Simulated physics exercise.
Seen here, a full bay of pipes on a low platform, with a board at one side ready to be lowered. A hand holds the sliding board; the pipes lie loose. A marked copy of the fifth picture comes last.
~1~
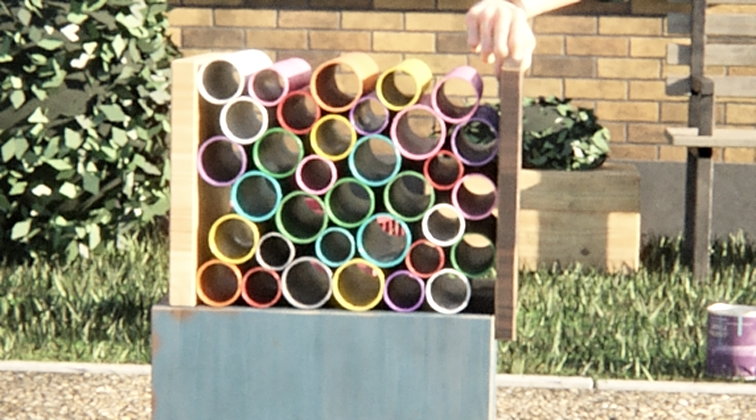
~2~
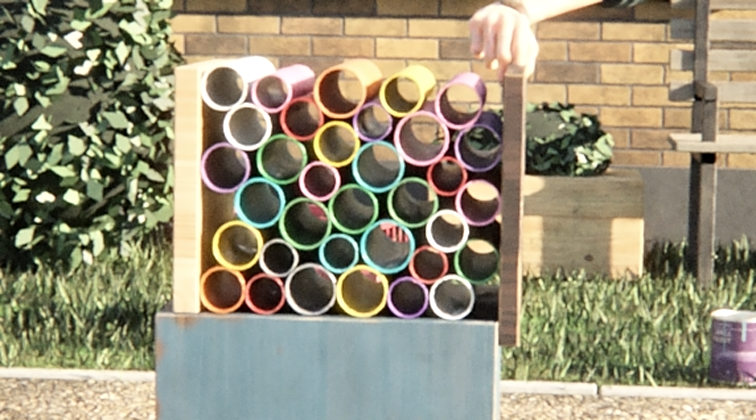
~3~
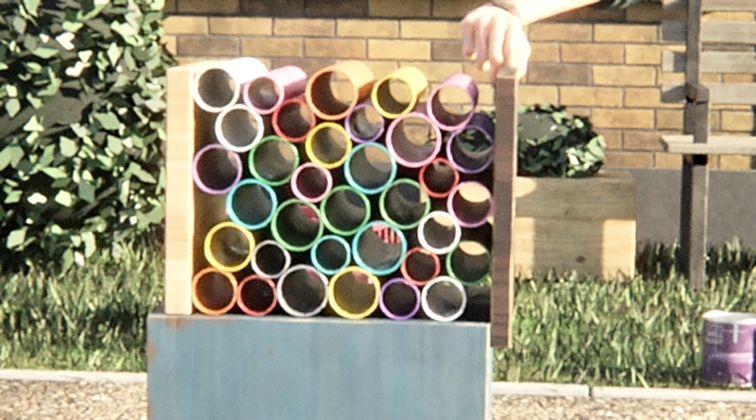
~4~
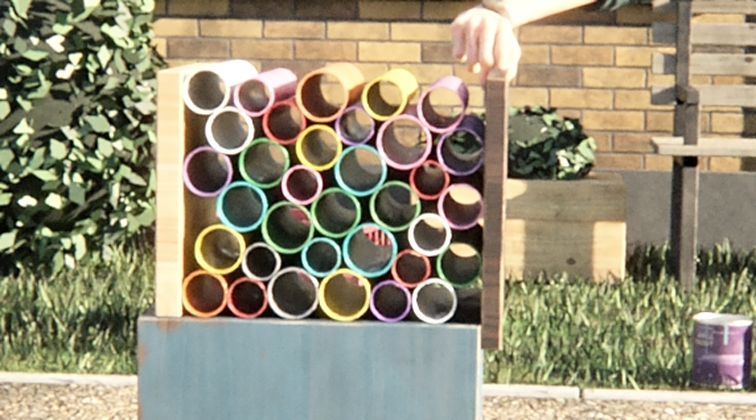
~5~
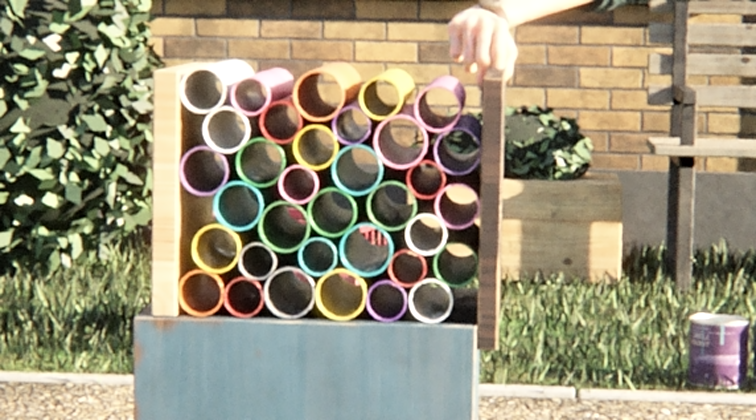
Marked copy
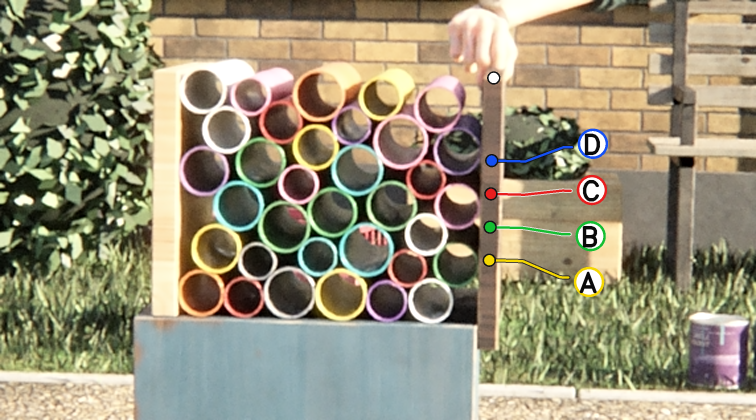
In a sunlit yard seen straight on, a brick wall, a leafy bush and grass lie behind a blue-grey platform. Loose pipes rimmed in orange, yellow, green, purple, blue, red and white fill a wooden-sided bay on top, with a purple tin at the right. A hand rests on the right board throughout, and the pipes keep their arrangement while the view wavers slightly, the whole scene shifting a little left.
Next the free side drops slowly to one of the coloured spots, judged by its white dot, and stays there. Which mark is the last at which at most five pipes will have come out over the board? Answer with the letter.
Slide it to B.
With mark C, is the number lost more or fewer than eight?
At C, fewer than eight.
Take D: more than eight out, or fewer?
At D, fewer than eight.
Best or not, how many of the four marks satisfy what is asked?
Three of them.
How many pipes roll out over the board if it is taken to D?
With D, none.
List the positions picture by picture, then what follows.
In the first frame, an orange pipe (219, 283); a white pipe (448, 292); a yellow pipe (234, 239).
In the second frame, a yellow pipe (238, 245); a green pipe (353, 209).
In the third frame, a purple pipe (216, 169); a pink pipe (414, 140).
In the fourth frame, an orange pipe (322, 96); side board (496, 198).
In the fifth frame, an orange pipe (201, 293); a white pipe (430, 301); a yellow pipe (216, 249).
On the marked copy, A at (489, 261); B at (490, 227); C at (491, 194); D at (492, 161); the white dot at (494, 78).
Taking B. A third of the way, top of the board (481, 147).
Two thirds of the way, top of the board (479, 225).
When it is over, top of the board (479, 226), three out over the board.
As for the rest, A more than five out over the board; C two out over the board; D none out over the board.
